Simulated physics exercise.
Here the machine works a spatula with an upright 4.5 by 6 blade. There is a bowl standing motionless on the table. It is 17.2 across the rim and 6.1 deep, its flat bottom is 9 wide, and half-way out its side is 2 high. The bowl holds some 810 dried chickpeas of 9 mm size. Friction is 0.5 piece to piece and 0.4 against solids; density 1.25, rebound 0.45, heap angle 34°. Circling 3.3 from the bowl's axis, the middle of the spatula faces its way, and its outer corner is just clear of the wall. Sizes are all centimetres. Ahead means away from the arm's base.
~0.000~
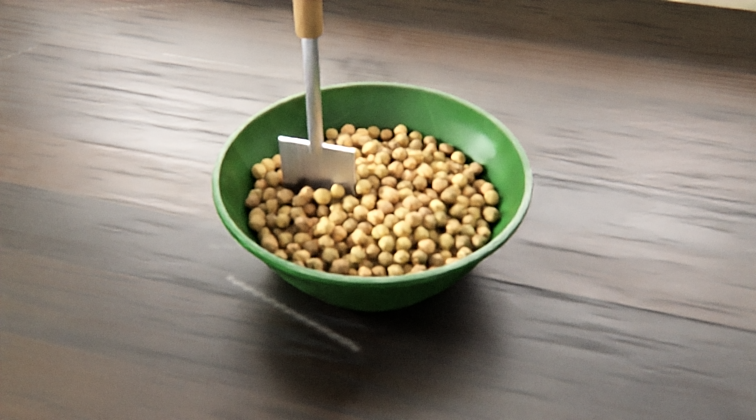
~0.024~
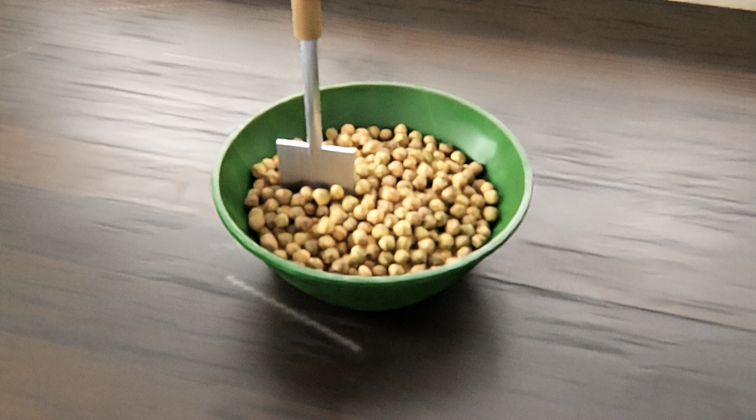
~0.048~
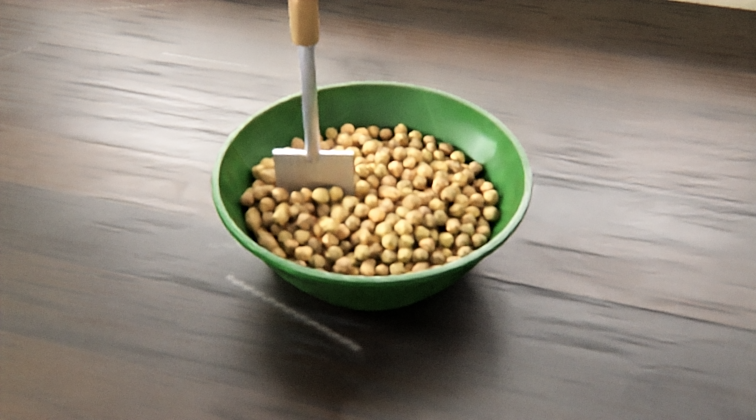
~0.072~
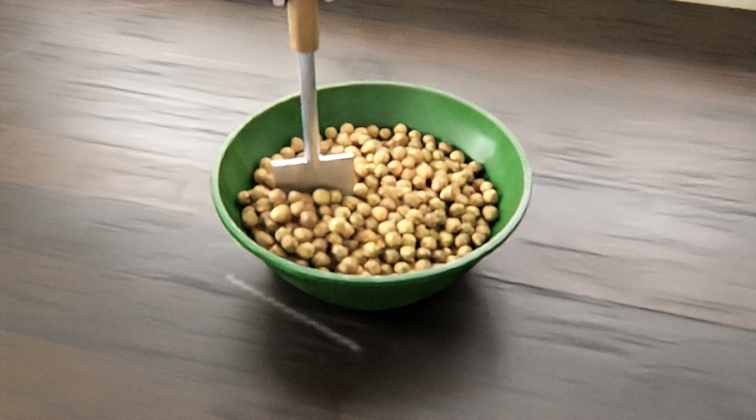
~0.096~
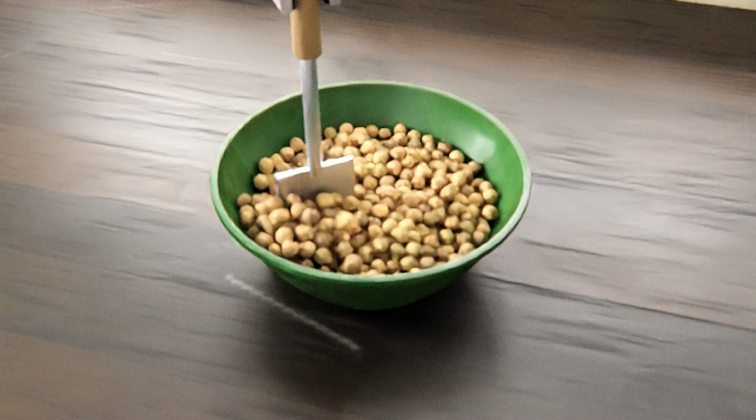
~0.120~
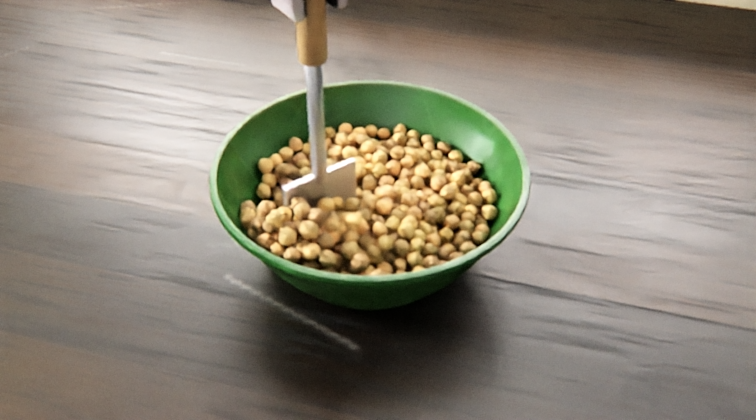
The clip opens on a green bowl of dried chickpeas on a dark wooden table, a wooden-handled spatula upright in its left side. The blade moves slowly toward the viewer, gradually turning at an angle as it pushes chickpeas into a low mound near the bowl's front left, while the bowl stays still.
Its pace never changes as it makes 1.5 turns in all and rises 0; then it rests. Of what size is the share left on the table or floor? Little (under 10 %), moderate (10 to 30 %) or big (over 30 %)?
Moderate.
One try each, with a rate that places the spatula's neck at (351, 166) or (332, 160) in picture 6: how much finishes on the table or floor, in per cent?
Close to 45 and 30 in a hundred.
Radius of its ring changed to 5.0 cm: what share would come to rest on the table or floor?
Near 15 percent.
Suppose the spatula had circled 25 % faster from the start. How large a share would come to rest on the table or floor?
25 %.
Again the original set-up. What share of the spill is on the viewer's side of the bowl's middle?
Near 50 in a hundred.
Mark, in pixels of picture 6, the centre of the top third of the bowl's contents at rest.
Centre of top third: Approx. (448, 176).
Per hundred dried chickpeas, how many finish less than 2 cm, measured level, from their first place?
About 5 percent.
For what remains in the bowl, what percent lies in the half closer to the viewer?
Roughly 35 per cent.
After 0.50 s, 242° round, highest piece 9 above the table; 754 in the bowl, 29 on the table or floor, 23 in flight or on the tool.
After 0.88 s, 74° round, highest piece 8 above the table; 690 in the bowl, 102 on the table or floor, 14 in flight or on the tool.
After 1.27 s, 180° round, highest piece 7 above the table; 662 in the bowl, 144 on the table or floor.
After 1.97 s, 180° round, highest piece 7 above the table; 662 in the bowl, 144 on the table or floor.
At rest, 662 in the bowl, 144 on the table or floor. That is 18 % on the table or floor.
